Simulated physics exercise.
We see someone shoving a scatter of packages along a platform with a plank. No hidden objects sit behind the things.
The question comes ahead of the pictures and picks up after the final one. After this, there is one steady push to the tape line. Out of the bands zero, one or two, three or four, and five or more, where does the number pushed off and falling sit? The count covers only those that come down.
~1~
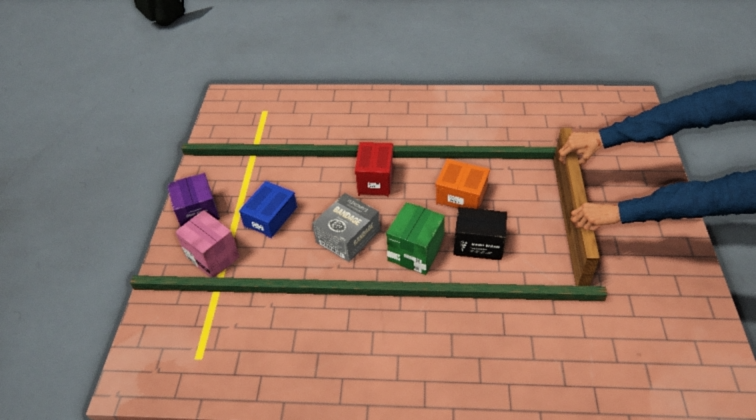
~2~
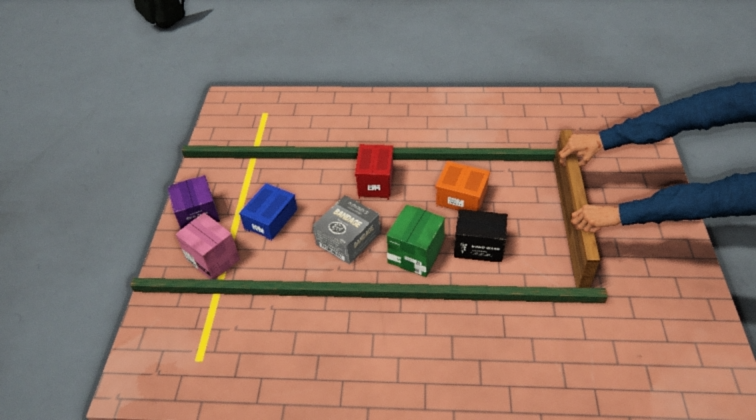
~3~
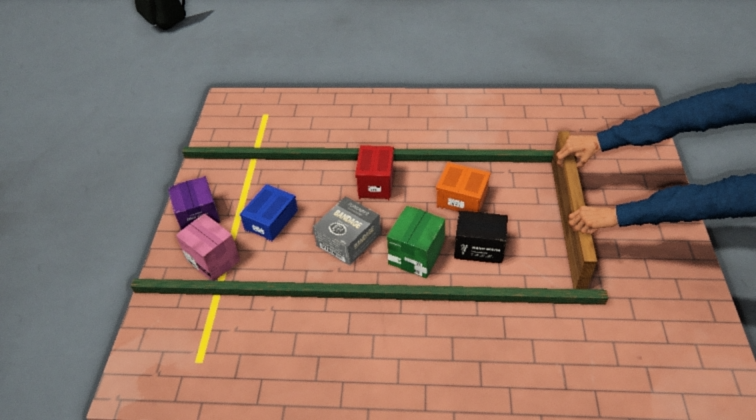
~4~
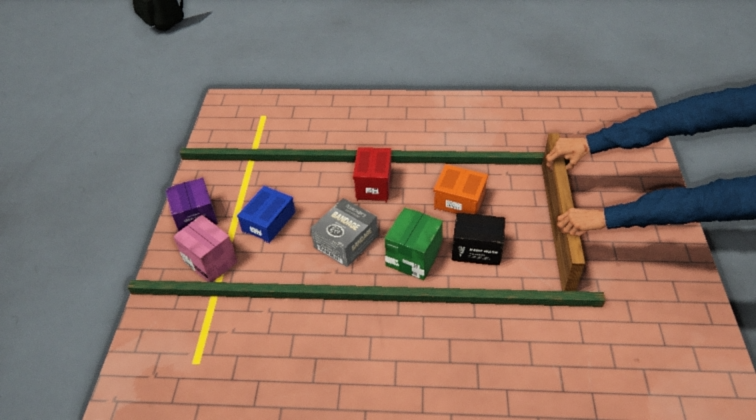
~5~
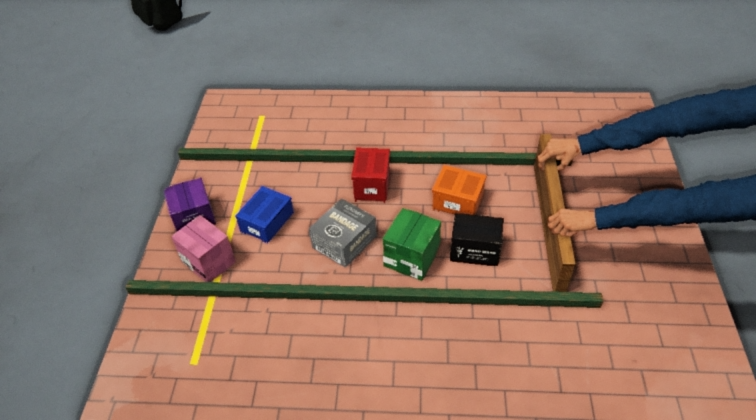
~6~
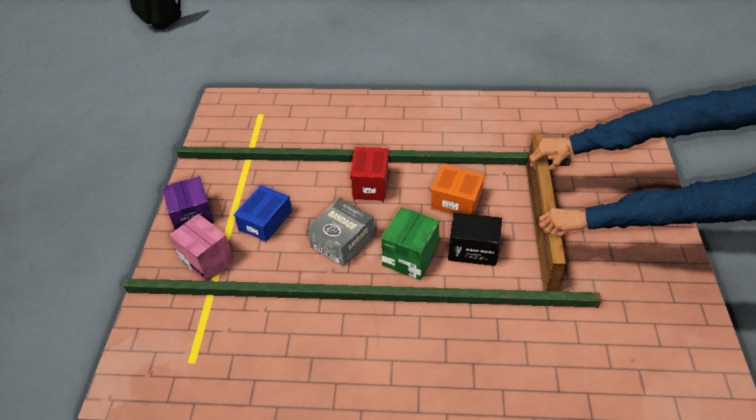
It sits at one or two.
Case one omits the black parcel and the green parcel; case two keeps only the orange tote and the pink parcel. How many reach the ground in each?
1 in the first try, 0 in the second.
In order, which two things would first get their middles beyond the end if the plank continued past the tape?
Earliest first: The purple box, then the pink parcel.
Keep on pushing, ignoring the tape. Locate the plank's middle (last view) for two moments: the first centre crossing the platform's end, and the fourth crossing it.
At (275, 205) for the first, at (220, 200) for the fourth.
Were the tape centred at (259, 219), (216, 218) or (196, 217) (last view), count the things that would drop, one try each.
Ground tally per try: 2 / 5 / 5.
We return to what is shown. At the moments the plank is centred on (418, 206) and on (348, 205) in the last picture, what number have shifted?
At first I count 5, and then 6.
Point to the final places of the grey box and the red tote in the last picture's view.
Roughly (159, 217) for the first and roughly (219, 161) for the second.
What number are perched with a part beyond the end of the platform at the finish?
The count is 3.
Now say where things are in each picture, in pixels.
Purple box (193, 201); pink parcel (208, 245); blue tote (269, 209); plank (574, 204); tape (237, 214), in the first frame.
Pink parcel (208, 247); red tote (375, 172), in the second frame.
Blue tote (270, 213); grey box (348, 230), in the third frame.
Purple box (192, 206); black parcel (478, 239), in the fourth frame.
Pink parcel (204, 250); green parcel (412, 244), in the fifth frame.
Purple box (188, 205); pink parcel (203, 248); blue tote (264, 213); plank (543, 209); tape (232, 218), in the sixth frame.
A little later, none off yet; purple box at rest near (188, 205); pink parcel at rest near (203, 248); blue tote at rest near (264, 213).
Next, none off yet; purple box at rest near (188, 205); pink parcel at rest near (203, 248); blue tote shifted about its own width near (243, 196).
When it is over, the number that fall off is one or two; down, pink parcel and purple box.
